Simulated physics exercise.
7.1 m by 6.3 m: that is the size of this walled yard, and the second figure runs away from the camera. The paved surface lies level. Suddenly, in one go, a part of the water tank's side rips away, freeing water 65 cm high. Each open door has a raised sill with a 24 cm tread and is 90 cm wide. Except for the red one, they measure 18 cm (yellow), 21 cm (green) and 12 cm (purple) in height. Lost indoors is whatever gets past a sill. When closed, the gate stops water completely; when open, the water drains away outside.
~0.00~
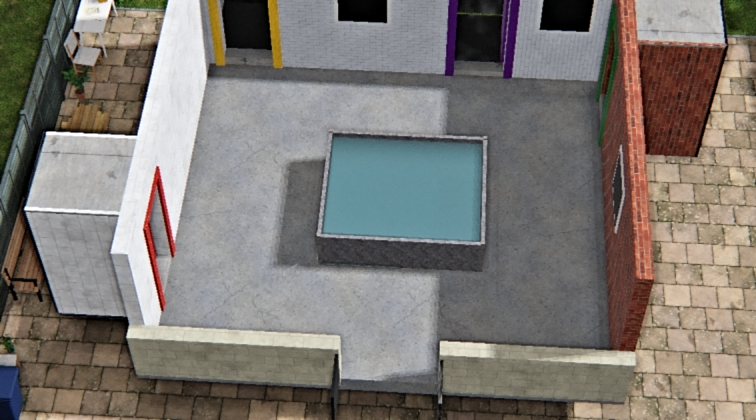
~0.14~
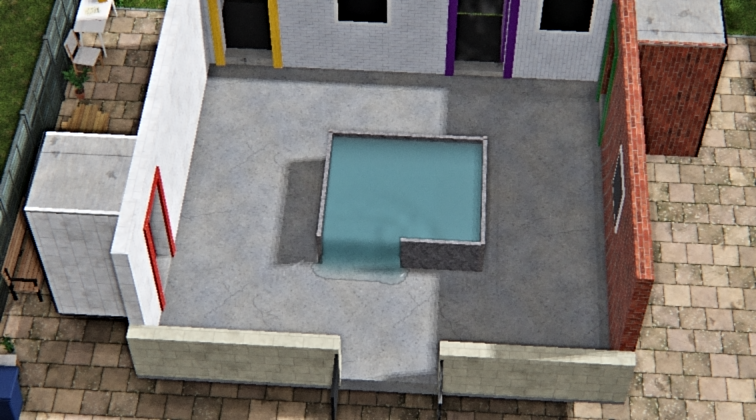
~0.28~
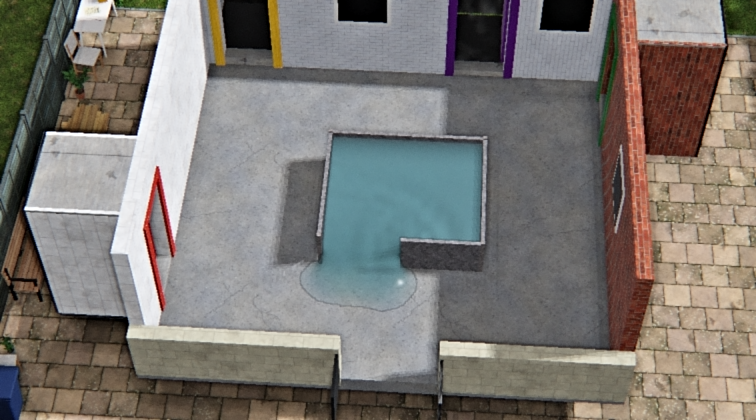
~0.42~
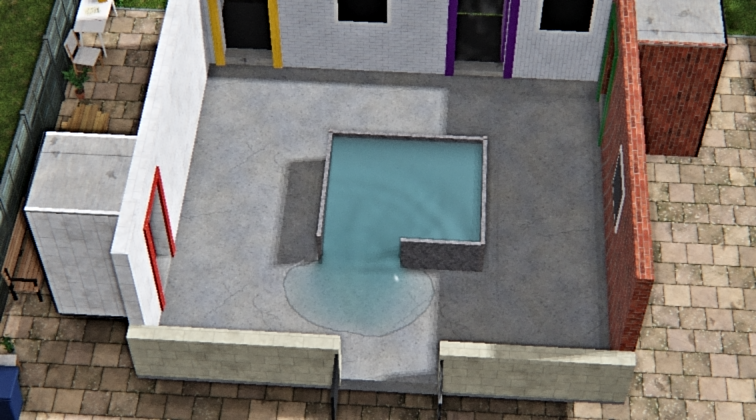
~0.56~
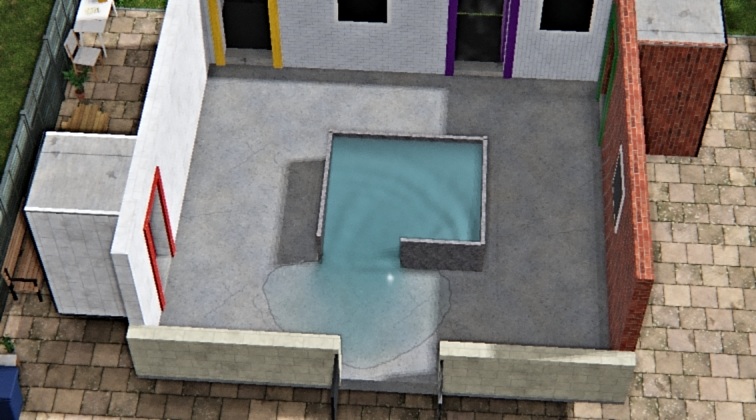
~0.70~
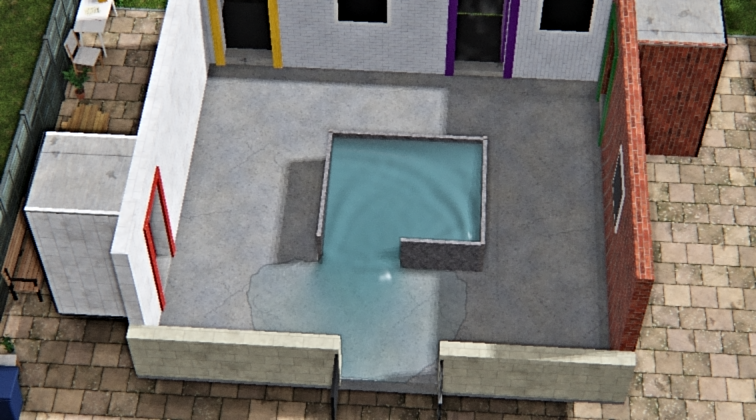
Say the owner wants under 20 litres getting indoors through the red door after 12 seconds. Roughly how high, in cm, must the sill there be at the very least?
At the very least some 13.5 cm.
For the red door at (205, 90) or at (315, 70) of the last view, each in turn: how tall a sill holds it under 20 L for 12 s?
You'd want about 8.5 cm there first, then about 8.5 cm.
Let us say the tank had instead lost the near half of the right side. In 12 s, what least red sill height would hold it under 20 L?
You'd want it roughly 11.5 centimetres tall.
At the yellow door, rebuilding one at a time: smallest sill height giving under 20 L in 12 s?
Yellow would need about 9.5 cm on its own.
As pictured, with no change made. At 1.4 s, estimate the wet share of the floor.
Approximately 15 % of it.
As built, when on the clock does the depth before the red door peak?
Peak: Close to 3.2 s.
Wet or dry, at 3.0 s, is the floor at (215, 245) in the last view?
At that moment it's submerged.
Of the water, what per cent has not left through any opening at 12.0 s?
Share still there: Approx. 56 percent.
After 1.4 s water covers 15 % of the floor, deepest (40 cm) near (315, 363); it has not reached the red door.
After 3.0 s water covers 30 % of the floor, deepest (36 cm) near (154, 354); 16 cm at the red door, 8 litres in over its 8 cm sill.
After 12.0 s water covers 90 % of the floor, deepest (8 cm) near (154, 354); 6 cm at the red door, 83 litres in over its 8 cm sill.
At the red door as built, the water arrived by 2.1 s and peaked near 16 cm at 3.2 s.
Run again over the same 12 s with other heights there, 31 litres in over 12 cm, 9 litres over 16 cm. The limit of 20 litres is kept from about 13.5 cm up.
